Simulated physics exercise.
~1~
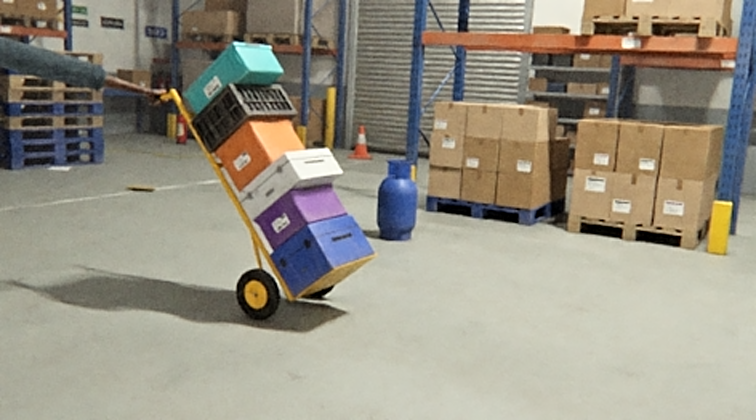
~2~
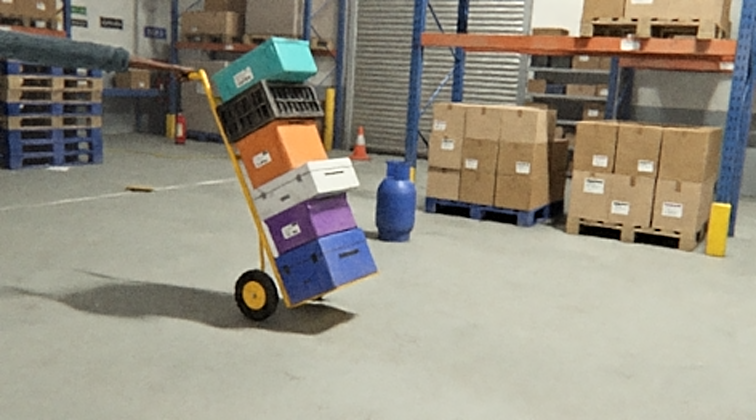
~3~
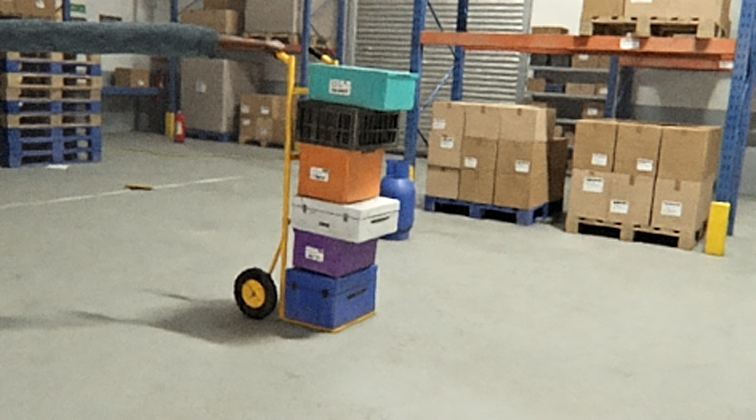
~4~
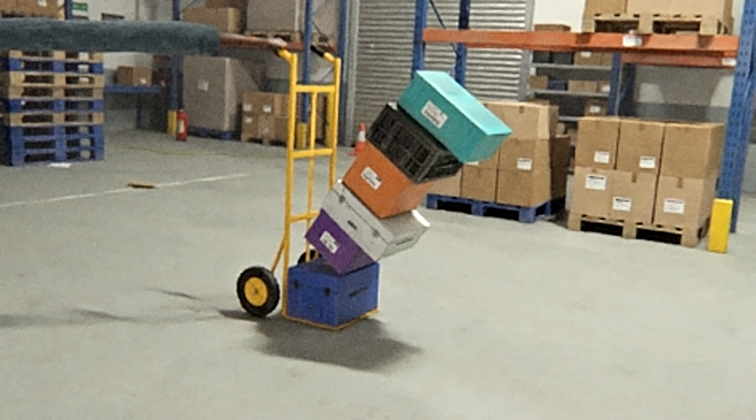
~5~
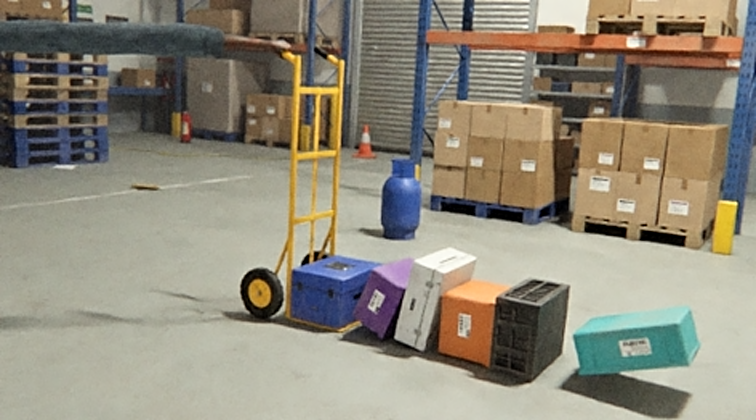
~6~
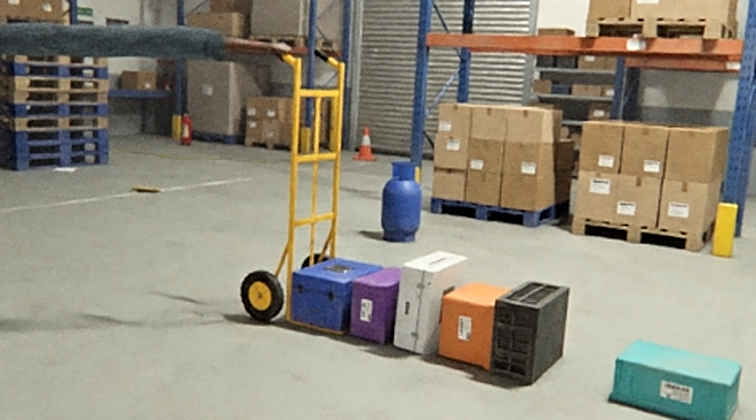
A yellow hand truck stacked with colourful boxes and a black crate is swung upright by an arm in a warehouse, and the load above the blue box topples right, ending strewn across the floor while the blue box stays on the truck, the turquoise one lying farthest away.
